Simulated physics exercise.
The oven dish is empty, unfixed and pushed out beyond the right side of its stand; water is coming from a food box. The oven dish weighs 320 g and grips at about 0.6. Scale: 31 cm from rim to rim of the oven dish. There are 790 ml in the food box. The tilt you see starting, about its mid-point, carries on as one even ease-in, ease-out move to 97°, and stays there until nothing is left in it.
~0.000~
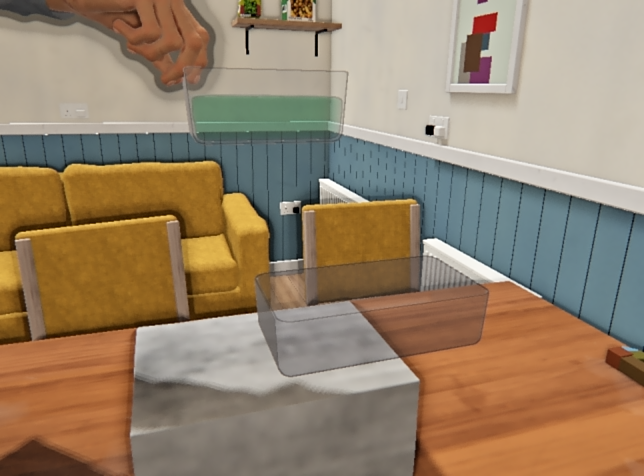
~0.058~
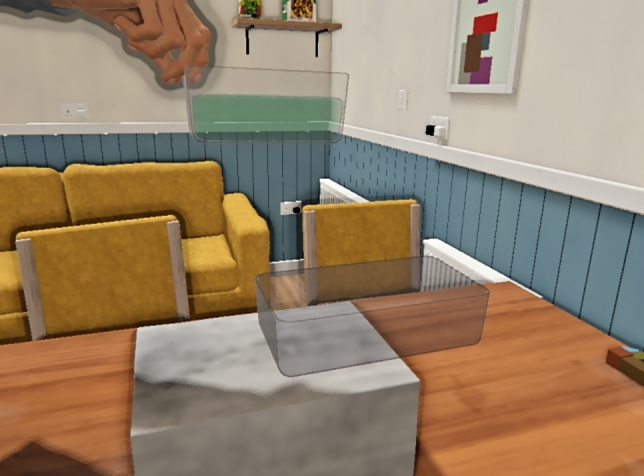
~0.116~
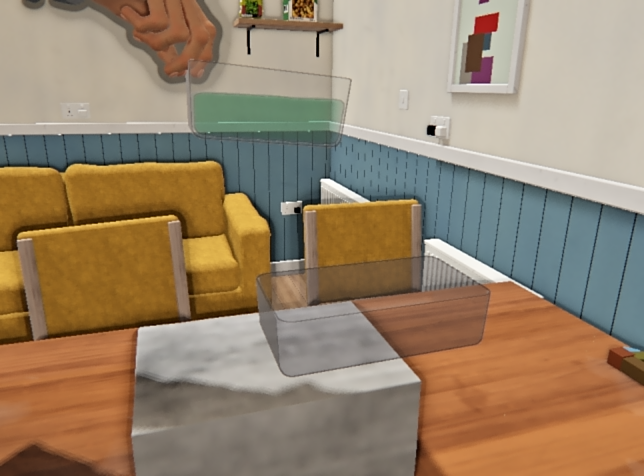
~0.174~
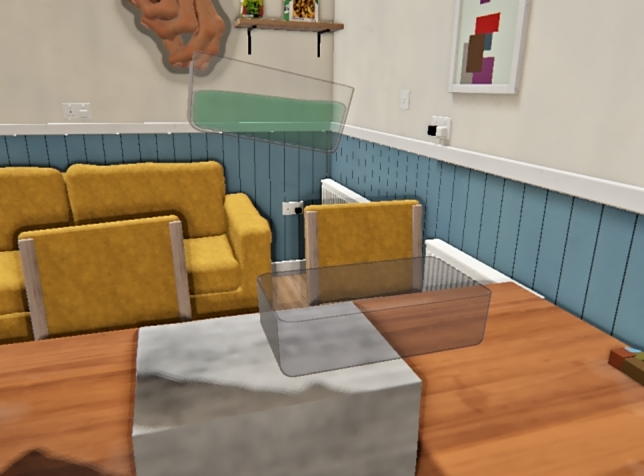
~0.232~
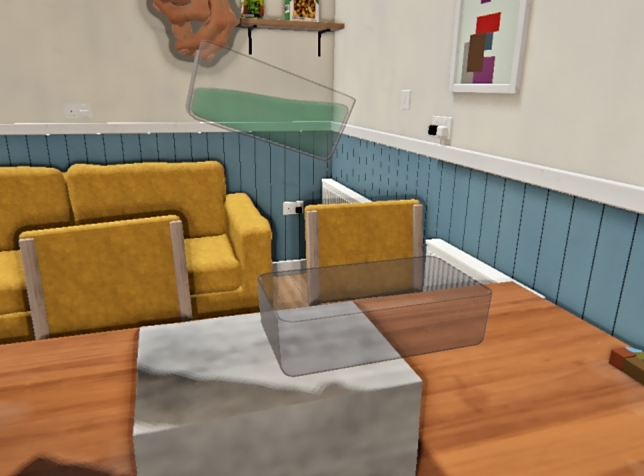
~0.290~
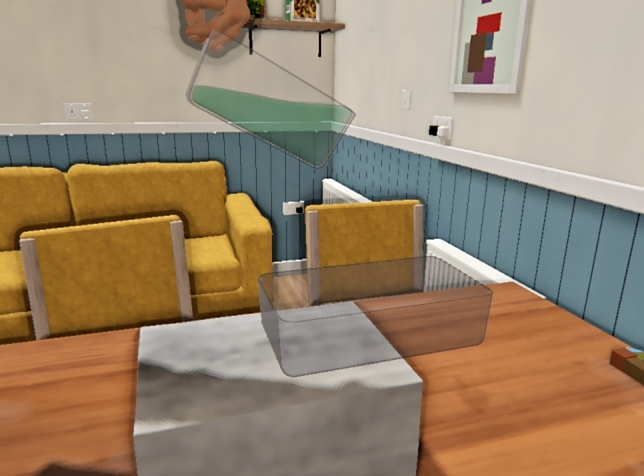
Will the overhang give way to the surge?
This oven dish goes over the edge.
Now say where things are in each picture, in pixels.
In the first frame, it leans 0°; its right rim is at (337, 75); the water meets the walls at (188, 96) and (332, 98); the oven dish's rim runs from (265, 298) to (460, 274); the block's edge is at (418, 380).
In the second frame, it leans 1°; its right rim is at (338, 76); the water meets the walls at (189, 96) and (333, 99).
In the third frame, it leans 5°; its right rim is at (340, 81); the water meets the walls at (191, 94) and (334, 100).
In the fourth frame, it leans 11°; its right rim is at (343, 90); the water meets the walls at (192, 92) and (336, 102).
In the fifth frame, it leans 19°; its right rim is at (344, 101); the water meets the walls at (193, 90) and (339, 104).
In the sixth frame, it leans 28°; its right rim is at (344, 114); the water meets the walls at (191, 88) and (343, 108); 1 per cent is over the edge.
Then, 0.59 s in, the tilt is 82° and 25 per cent is still to pour; the oven dish lies level with 12 per cent in it.
Then, 0.81 s in, the tilt is 97° and 9 per cent is still to pour; the oven dish leans 37° with 72 per cent in it.
Then, 1.05 s in, the tilt is 97° and 2 per cent is still to pour; the oven dish leans 74° with 27 per cent in it.
Then, 1.30 s in, the tilt is 97° and 0 per cent is still to pour; the oven dish leans 95° with 0 per cent in it.
Finally, the oven dish leans 63° with 0 per cent in it.
